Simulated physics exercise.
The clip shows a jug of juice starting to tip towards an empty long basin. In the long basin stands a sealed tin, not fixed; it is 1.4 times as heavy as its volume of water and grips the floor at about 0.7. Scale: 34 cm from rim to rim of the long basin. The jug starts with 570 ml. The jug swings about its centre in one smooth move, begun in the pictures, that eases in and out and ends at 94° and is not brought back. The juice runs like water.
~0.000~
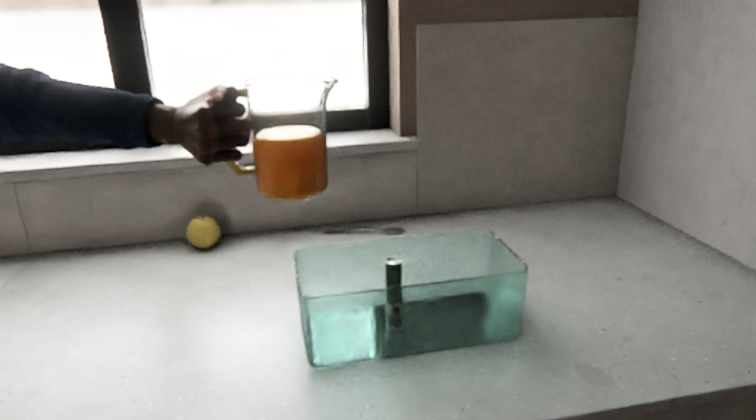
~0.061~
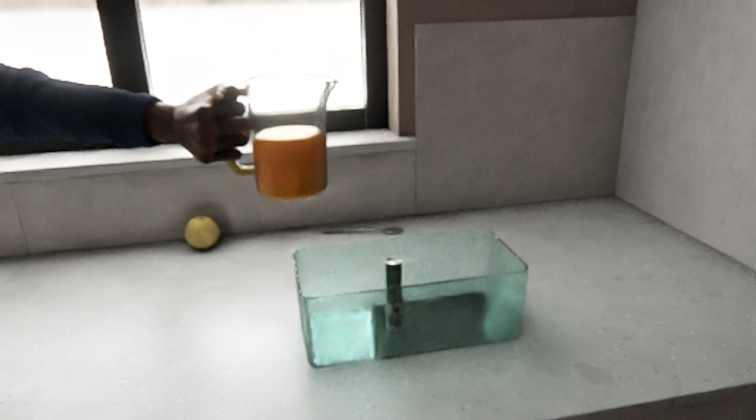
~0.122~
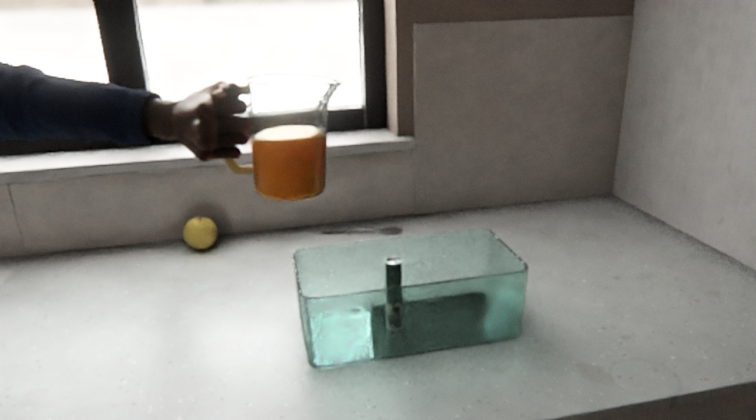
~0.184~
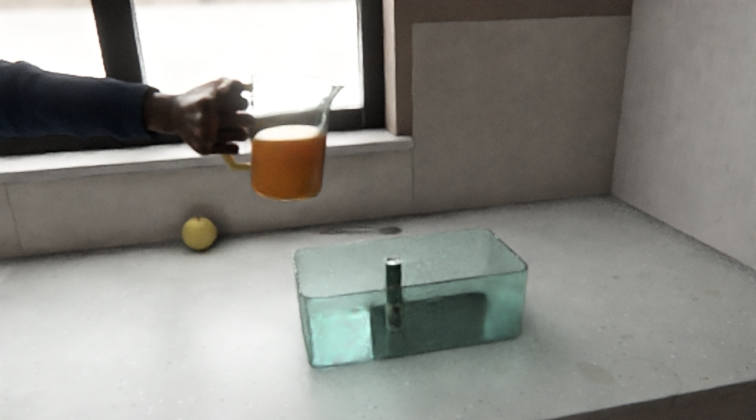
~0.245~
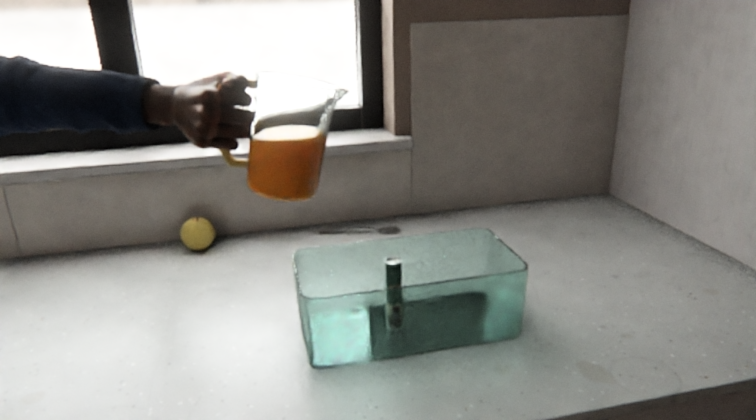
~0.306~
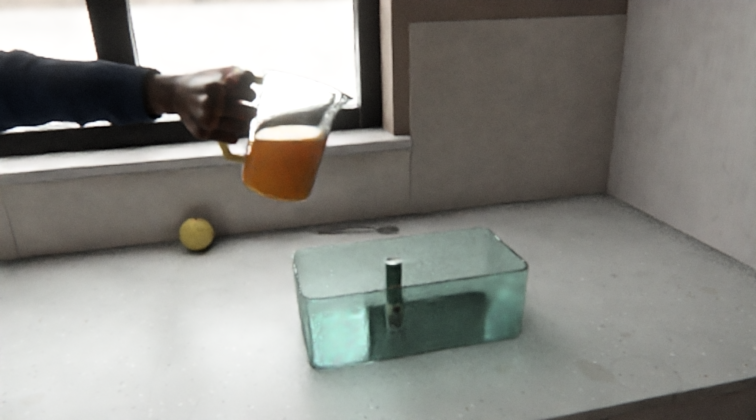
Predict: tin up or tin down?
It stays up.
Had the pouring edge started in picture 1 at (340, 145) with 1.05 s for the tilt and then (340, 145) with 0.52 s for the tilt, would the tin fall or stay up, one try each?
First it goes over; then it falls.
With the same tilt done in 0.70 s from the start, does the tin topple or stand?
Then it stays up.
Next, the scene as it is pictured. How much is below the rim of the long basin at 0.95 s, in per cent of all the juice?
About 12 per cent.
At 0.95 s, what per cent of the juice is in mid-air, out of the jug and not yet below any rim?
Near 28 in a hundred.
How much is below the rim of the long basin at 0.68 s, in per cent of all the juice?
About 0 per cent.
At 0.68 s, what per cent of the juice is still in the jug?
Near 100 in a hundred.
By 0.68 s the tilt is 68° and 99 per cent is still to pour; the tin stands where it began.
By 0.95 s the tilt is 92° and 61 per cent is still to pour; the tin stands where it began.
By 1.24 s the tilt is 94° and 20 per cent is still to pour; the tin stands where it began.
By 1.55 s the tilt is 94° and 6 per cent is still to pour; the tin stands where it began.
At rest the tin stands where it began.
